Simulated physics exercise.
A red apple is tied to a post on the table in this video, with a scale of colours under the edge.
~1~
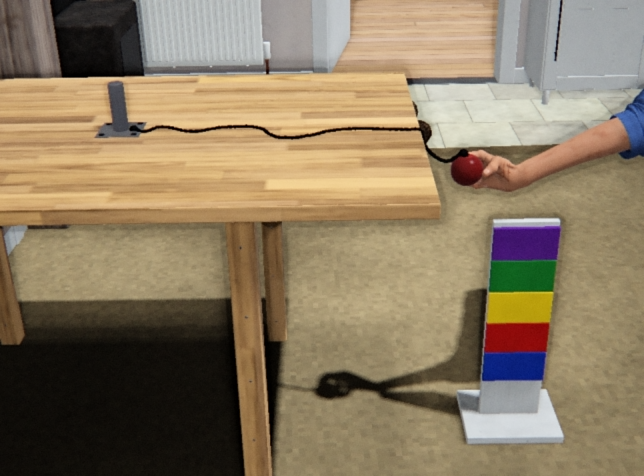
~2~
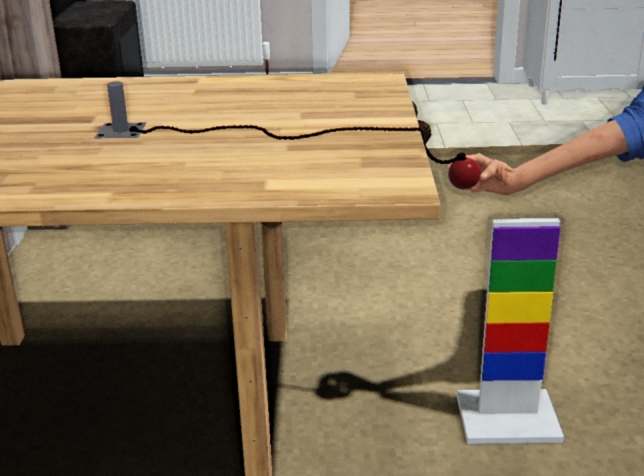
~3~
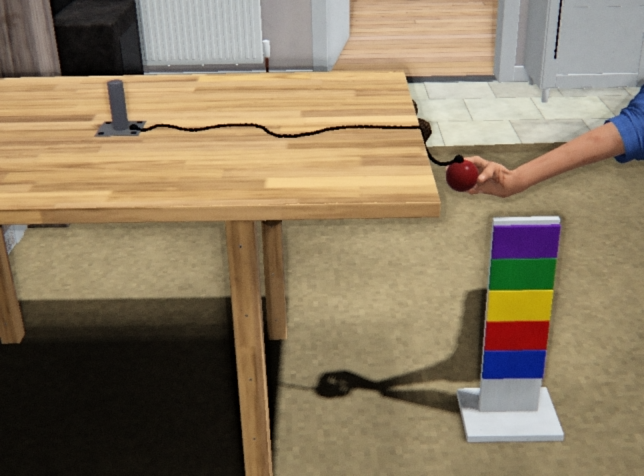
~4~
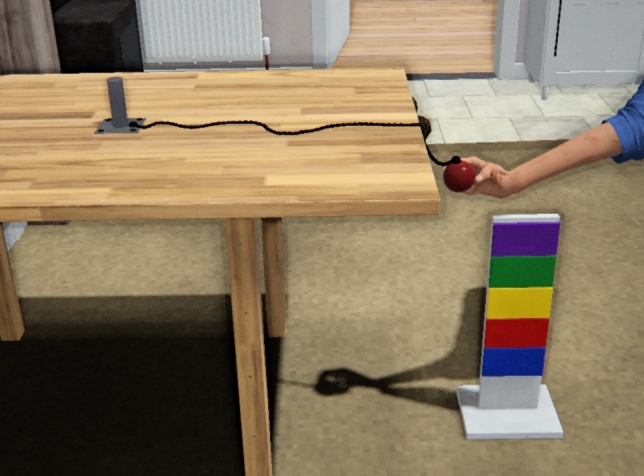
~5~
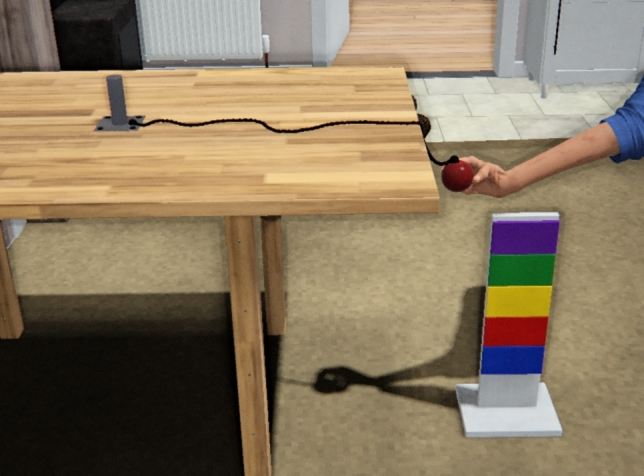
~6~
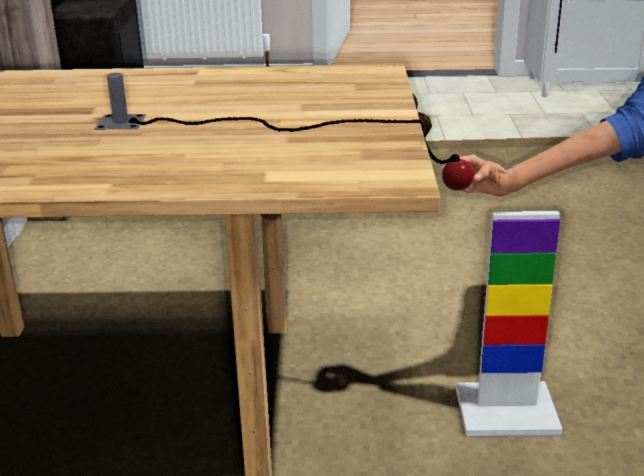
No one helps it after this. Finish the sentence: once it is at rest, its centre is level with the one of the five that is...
Purple.
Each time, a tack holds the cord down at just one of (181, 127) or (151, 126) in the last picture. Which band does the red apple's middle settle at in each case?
Each in turn comes out as purple, purple.
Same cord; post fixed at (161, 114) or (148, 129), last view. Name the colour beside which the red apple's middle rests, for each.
Going case by case, it's green and then green.
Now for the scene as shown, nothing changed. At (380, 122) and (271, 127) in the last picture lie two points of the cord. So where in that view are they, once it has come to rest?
The first one ends up at (418, 126) and the second one at (301, 122).
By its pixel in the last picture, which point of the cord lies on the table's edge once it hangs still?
Near pixel (386, 122).
Soon after, apple near (435, 224); level with purple.
After that, apple near (405, 232); level with purple.
And then, apple near (407, 236); level with purple.
In the end, apple near (414, 237); level with purple. Its middle rests at the purple band.
